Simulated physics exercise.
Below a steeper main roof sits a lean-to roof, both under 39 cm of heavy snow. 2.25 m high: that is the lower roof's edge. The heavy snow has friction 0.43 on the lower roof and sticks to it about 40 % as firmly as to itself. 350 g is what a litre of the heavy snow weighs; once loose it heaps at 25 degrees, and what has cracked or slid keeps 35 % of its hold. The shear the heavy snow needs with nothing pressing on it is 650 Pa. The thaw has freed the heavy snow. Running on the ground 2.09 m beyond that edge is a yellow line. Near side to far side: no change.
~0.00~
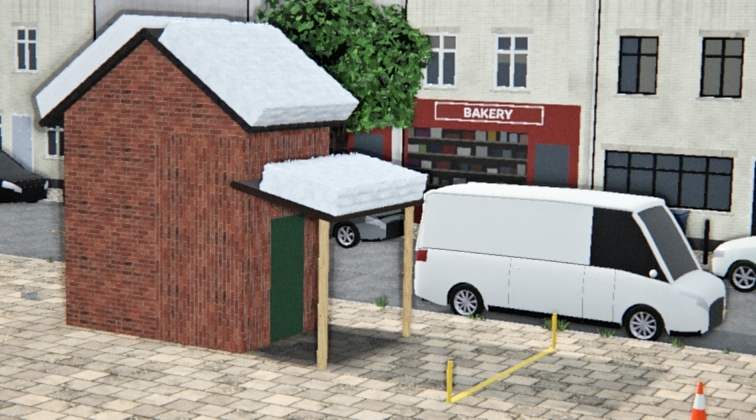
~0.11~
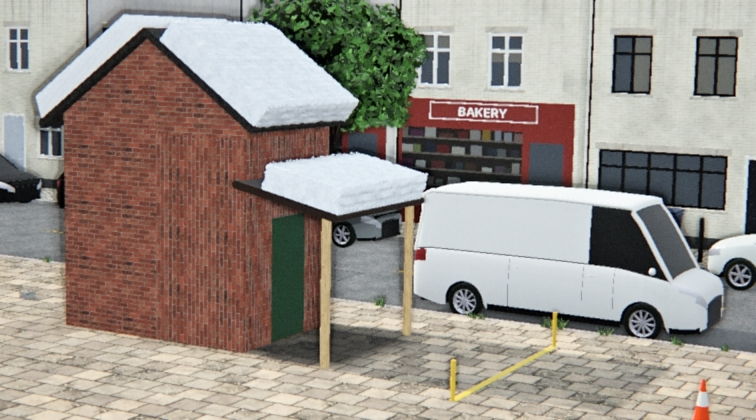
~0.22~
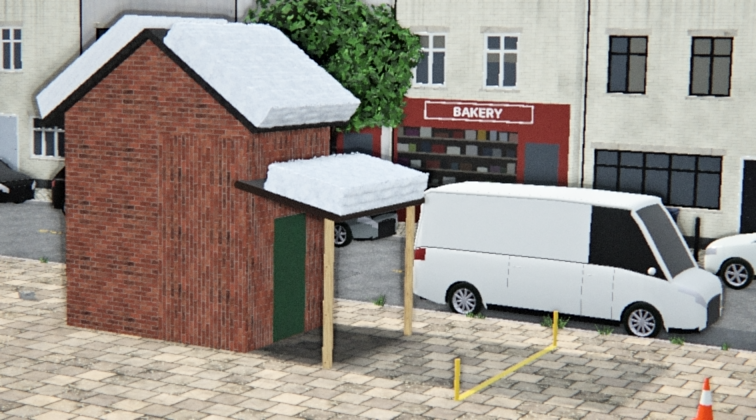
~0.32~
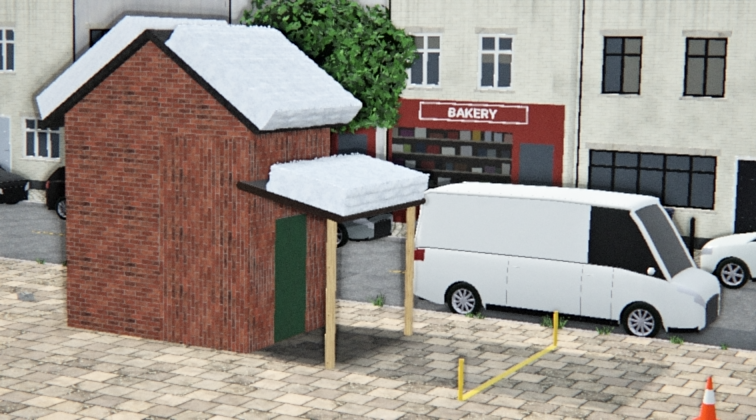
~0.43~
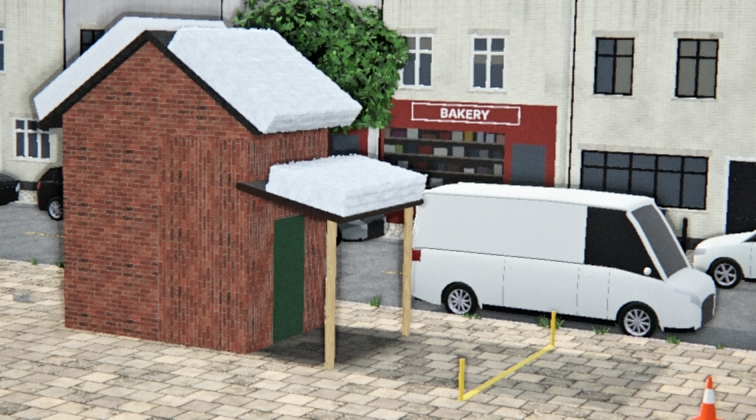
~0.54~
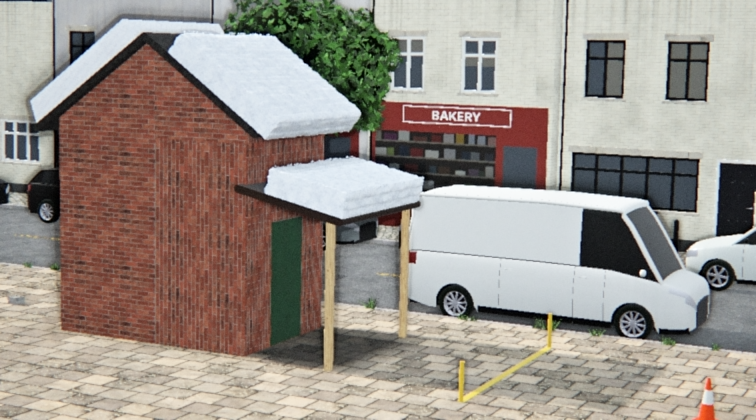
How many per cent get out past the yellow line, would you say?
I would say 1 percent.
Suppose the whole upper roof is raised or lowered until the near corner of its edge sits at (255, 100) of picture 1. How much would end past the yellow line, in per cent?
12 %, roughly.
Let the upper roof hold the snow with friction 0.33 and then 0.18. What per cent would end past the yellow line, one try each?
Try 1: 7 %; try 2: 16 %.
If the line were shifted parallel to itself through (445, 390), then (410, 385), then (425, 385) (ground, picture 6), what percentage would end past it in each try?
First try around 3 per cent, second around 12 per cent, third around 7 per cent.
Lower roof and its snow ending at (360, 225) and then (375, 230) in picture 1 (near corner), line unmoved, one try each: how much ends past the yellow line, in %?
I'd expect around 0 percent the first time and around 0 percent the second.
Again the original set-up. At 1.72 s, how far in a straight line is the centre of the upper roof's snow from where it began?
I'd put it near 1.6 m.
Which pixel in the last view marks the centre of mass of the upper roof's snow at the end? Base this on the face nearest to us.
Estimated pixel: (341, 259).
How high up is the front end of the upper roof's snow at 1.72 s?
Measured height: Approx. 2.8 m.
By 1.08 s, none is below the lower edge and 0 % is past the line.
By 1.72 s, none is below the lower edge and 0 % is past the line.
By 2.36 s, 15 % is below the lower edge and 0 % is past the line.
By 3.00 s, 34 % is below the lower edge and 1 % is past the line.
By 4.90 s, at the end, 43 % is below the lower edge and 1 % is past the line.
